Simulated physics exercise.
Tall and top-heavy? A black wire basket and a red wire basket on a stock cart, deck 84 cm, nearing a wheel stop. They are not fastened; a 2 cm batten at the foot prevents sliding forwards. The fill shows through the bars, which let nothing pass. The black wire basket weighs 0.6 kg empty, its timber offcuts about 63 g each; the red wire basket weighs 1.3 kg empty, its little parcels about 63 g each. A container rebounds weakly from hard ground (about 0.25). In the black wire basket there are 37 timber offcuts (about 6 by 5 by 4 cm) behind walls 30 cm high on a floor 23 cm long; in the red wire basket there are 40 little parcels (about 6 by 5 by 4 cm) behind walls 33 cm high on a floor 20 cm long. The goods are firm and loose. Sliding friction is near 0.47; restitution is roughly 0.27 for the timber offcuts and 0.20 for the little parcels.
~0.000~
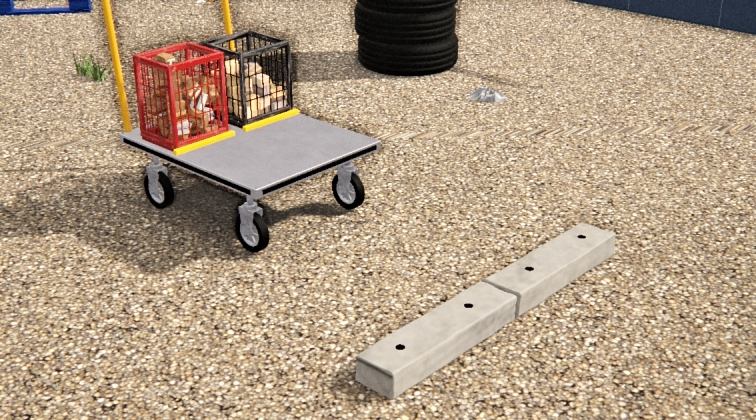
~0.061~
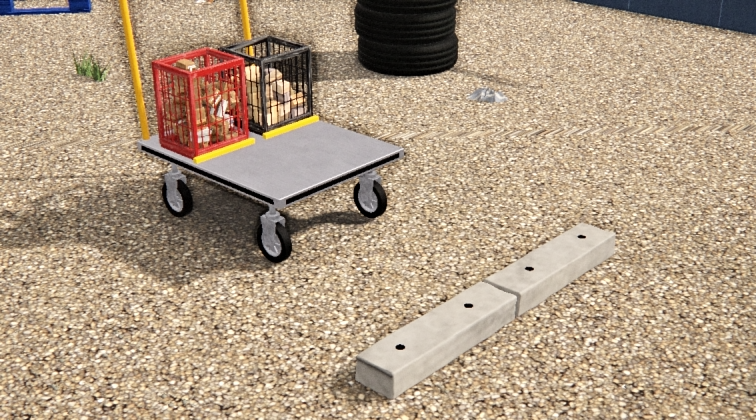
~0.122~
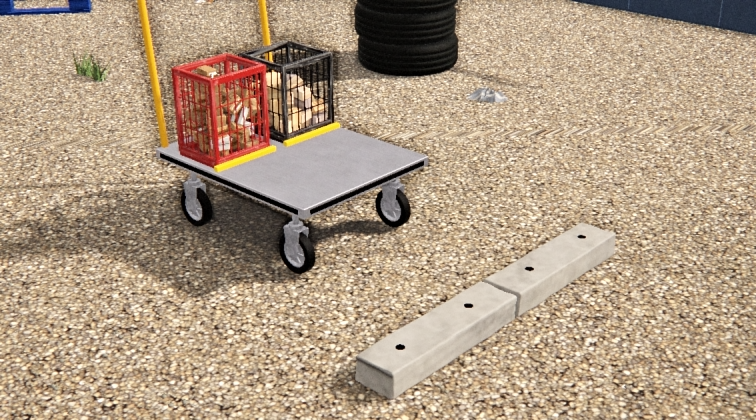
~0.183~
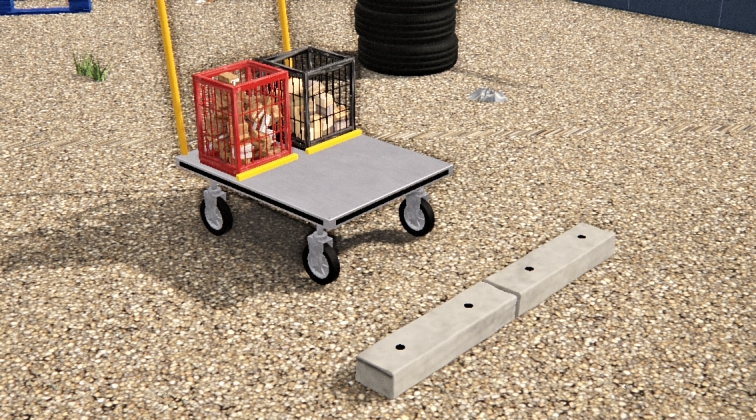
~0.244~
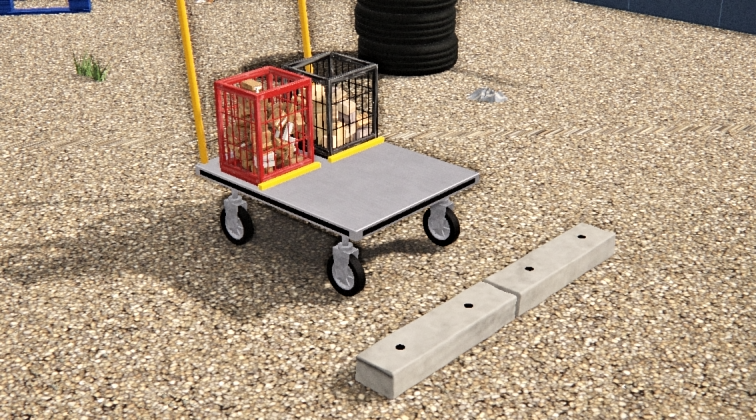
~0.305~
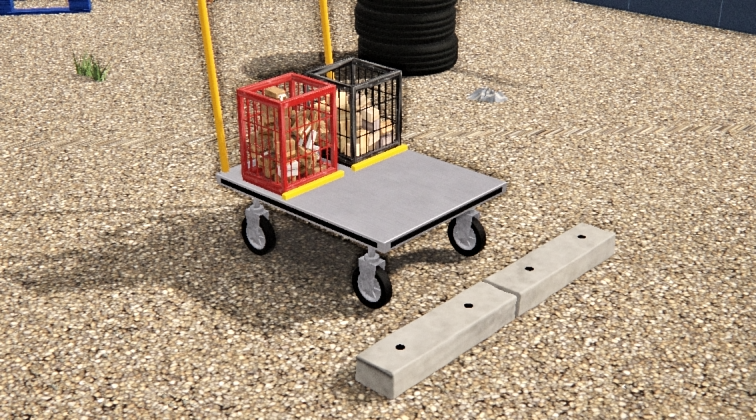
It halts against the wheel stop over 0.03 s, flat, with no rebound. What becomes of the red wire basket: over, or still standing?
The red wire basket falls over.
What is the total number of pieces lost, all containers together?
Roughly 8 in all.
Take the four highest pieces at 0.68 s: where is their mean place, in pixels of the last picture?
Around (390, 118).
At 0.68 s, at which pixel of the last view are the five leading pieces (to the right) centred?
At about (395, 211).
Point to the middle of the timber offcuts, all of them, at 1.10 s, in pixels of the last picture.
Around (391, 140).
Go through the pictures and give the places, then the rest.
In the first frame (each is followed by its nearest rim corner in this view), red wire basket, (168, 66); black wire basket, (240, 53); 80 cm short of the stop; none out.
The second frame shows red wire basket, (188, 72); black wire basket, (260, 59); 68 cm short of the stop.
The third frame shows red wire basket, (209, 79); black wire basket, (282, 66); 55 cm short of the stop.
The fourth frame shows red wire basket, (232, 87); black wire basket, (304, 72); 43 cm short of the stop.
The fifth frame shows red wire basket, (255, 94); black wire basket, (327, 79); 31 cm short of the stop.
The sixth frame shows red wire basket, (279, 102); black wire basket, (351, 86); 18 cm short of the stop; none out.
After 0.38 s, the stop begins.
After 0.50 s, the black wire basket leans 17° with 0 of 37 out and the red wire basket leans 30° with 0 of 40 out.
After 0.68 s, the black wire basket leans 13° with 0 of 37 out and the red wire basket is down with 1 of 40 out.
After 0.98 s, the black wire basket is upright with 0 of 37 out and the red wire basket is down with 8 of 40 out.
Final count (at 1.10 s), the black wire basket is upright with 0 of 37 out and the red wire basket is down with 8 of 40 out. Greatest lean of the red wire basket, 94°.
